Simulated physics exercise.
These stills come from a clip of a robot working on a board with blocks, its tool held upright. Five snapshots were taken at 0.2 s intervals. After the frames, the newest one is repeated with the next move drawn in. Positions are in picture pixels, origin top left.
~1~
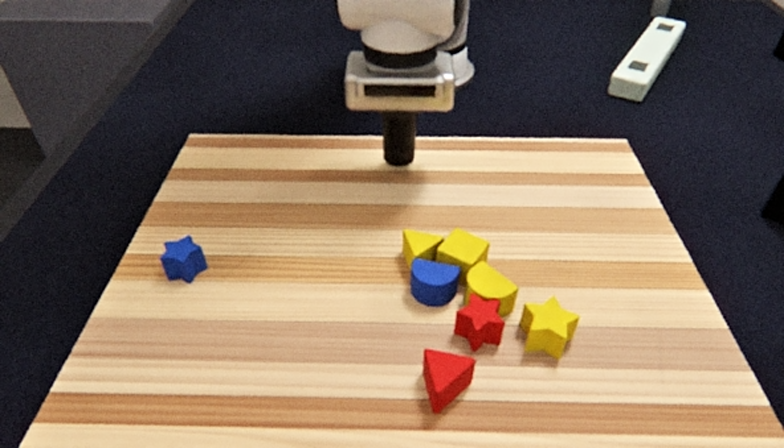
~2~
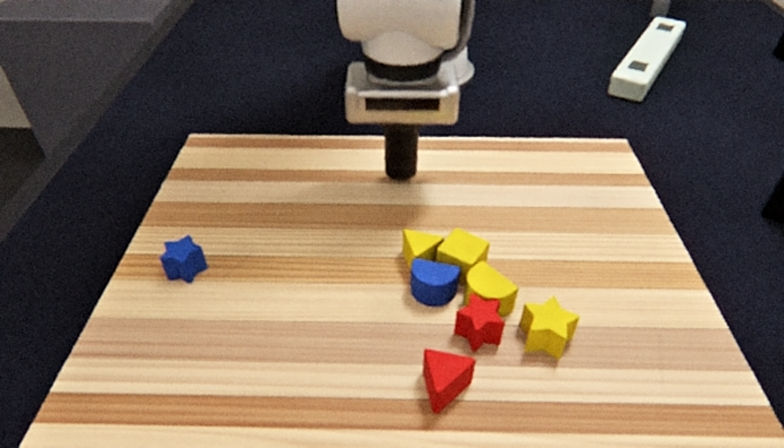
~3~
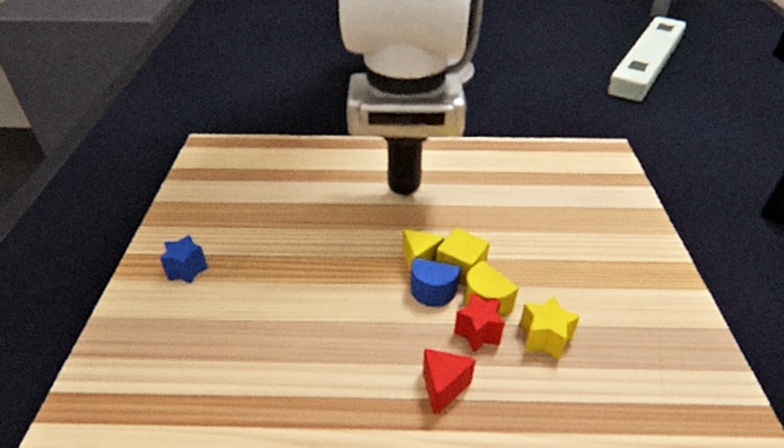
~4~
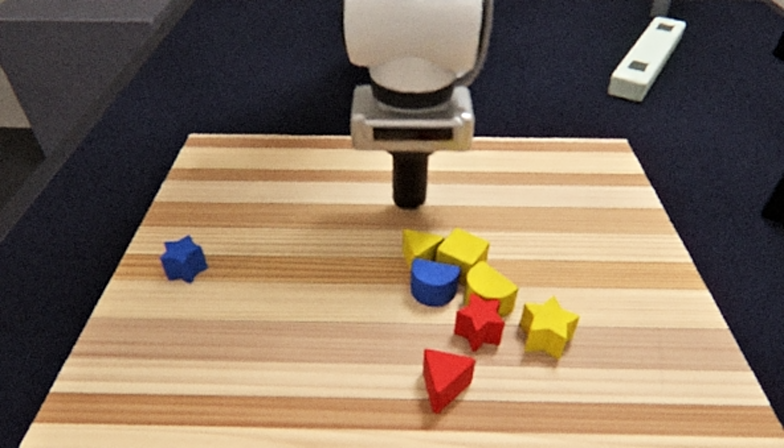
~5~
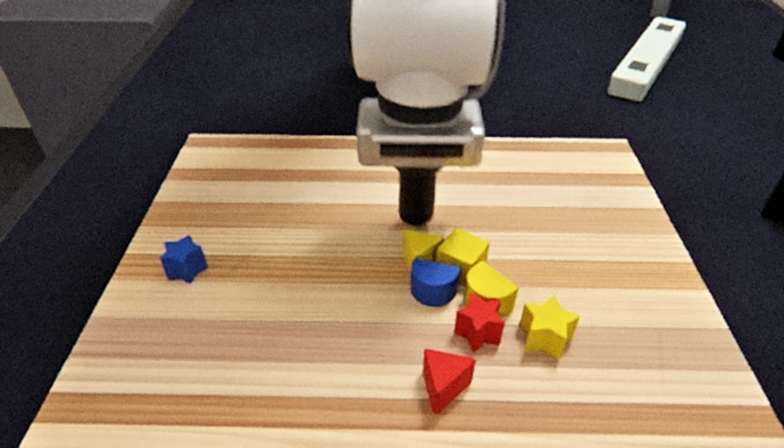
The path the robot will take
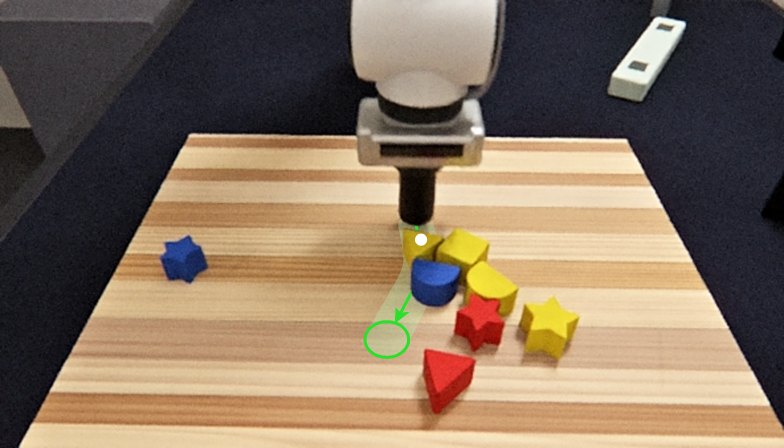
A white robot arm with a black cylindrical tool reaches over a striped wooden board on a dark surface, seen from the front and slightly above. A blue star sits at left, while yellow, blue and red blocks cluster right of centre, a red triangle nearest. The tool moves slowly toward the viewer and slightly right, nearing the yellow triangle, while blocks and camera stay still.
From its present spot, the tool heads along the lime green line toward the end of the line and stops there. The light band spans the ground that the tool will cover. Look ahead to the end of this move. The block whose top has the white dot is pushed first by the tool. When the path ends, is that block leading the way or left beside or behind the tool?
I think the tool keeps pushing the block whose top has the white dot along right to the end.
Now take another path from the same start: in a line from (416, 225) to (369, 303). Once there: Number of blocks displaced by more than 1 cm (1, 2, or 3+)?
The answer is one block, counting only moves over 1 cm.
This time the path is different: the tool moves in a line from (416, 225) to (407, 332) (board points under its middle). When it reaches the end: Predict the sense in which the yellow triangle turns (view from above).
My answer: Anticlockwise.
Drawn move, from (416, 225) via (423, 259) and (409, 297), ending at (387, 339); the dot is on the yellow triangle.
The first path, step by step. One third of the way, tool at (423, 250); yellow triangle at (420, 261), turned 20° anticlockwise; blue D-shaped block at (439, 285), turned 50° anticlockwise.
Two thirds of the way, tool at (409, 288); yellow triangle at (401, 303), turned 20° anticlockwise; blue D-shaped block at (443, 293), turned 75° anticlockwise; yellow square block at (466, 247), turned 15° anticlockwise; yellow D-shaped block at (493, 282).
At the end, tool at (387, 329); yellow triangle at (380, 348), turned 15° anticlockwise; blue D-shaped block at (443, 293), turned 80° anticlockwise; yellow square block at (466, 247), turned 15° anticlockwise; yellow D-shaped block at (493, 282).
